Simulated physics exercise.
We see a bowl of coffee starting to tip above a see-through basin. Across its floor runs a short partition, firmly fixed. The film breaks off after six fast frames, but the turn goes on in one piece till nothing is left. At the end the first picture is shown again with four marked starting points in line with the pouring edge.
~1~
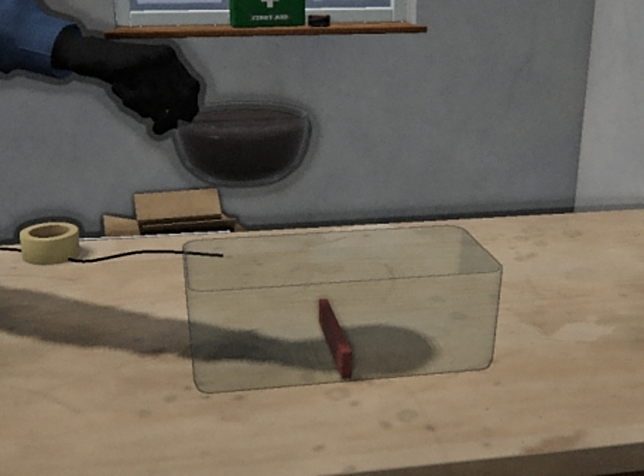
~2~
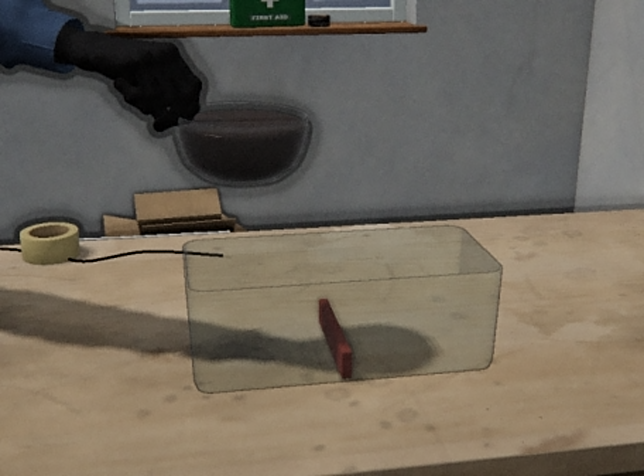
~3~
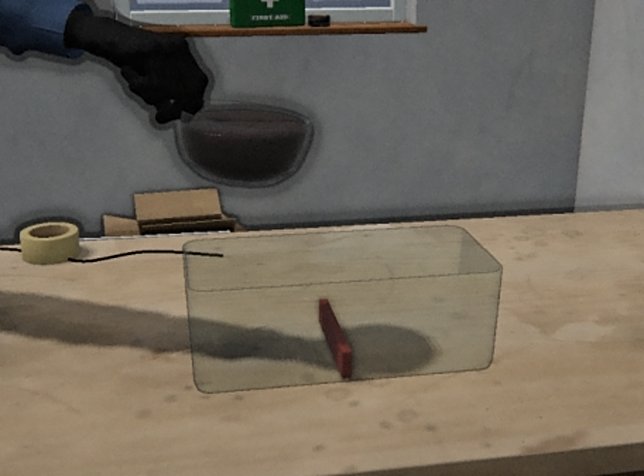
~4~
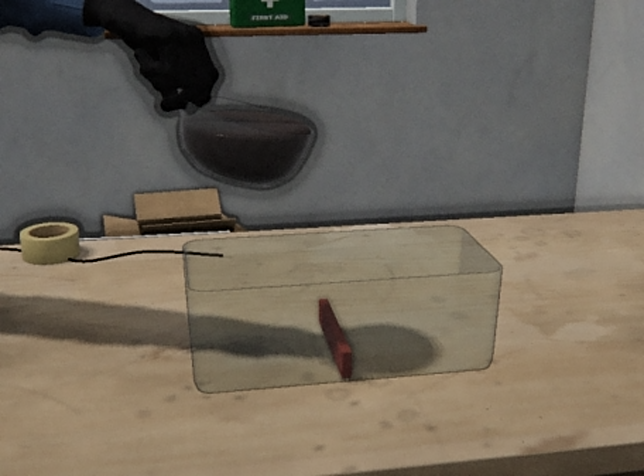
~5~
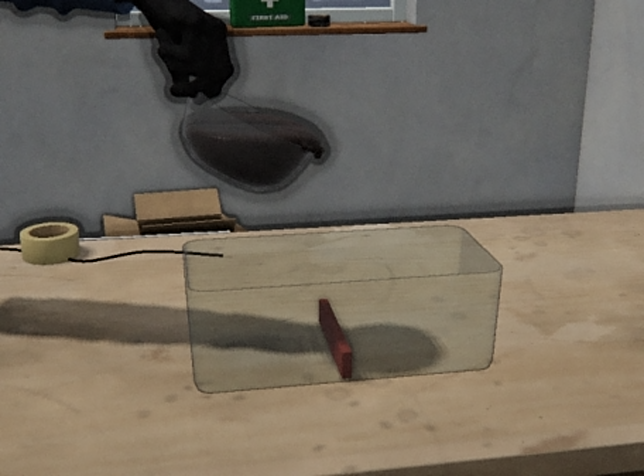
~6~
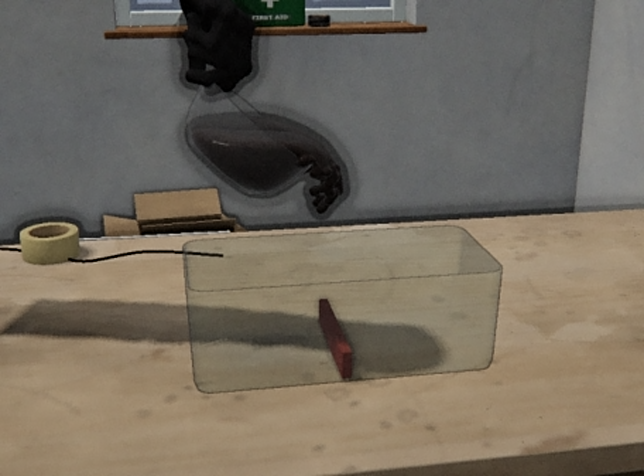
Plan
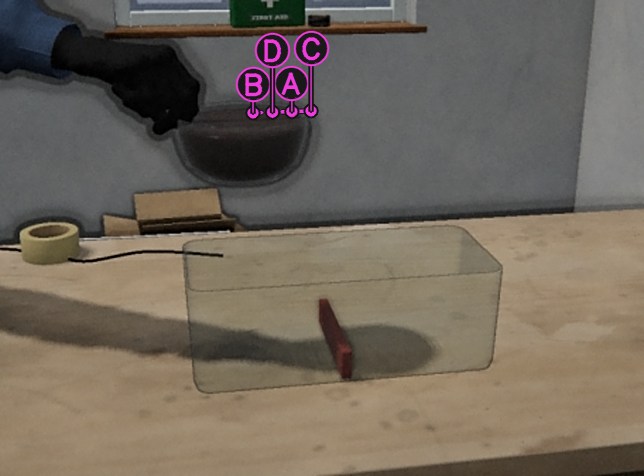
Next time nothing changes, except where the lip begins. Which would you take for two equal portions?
D works best here.
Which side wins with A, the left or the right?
The right side.
On the marked copy, A at (291, 111); B at (253, 112); C at (311, 110); D at (272, 112).
For dot A, about 34 % ends left of the wall and 66 % right of it.
For dot B, about 71 % ends left of the wall and 27 % right of it.
For dot C, about 25 % ends left of the wall and 74 % right of it.
For dot D, about 51 % ends left of the wall and 48 % right of it.
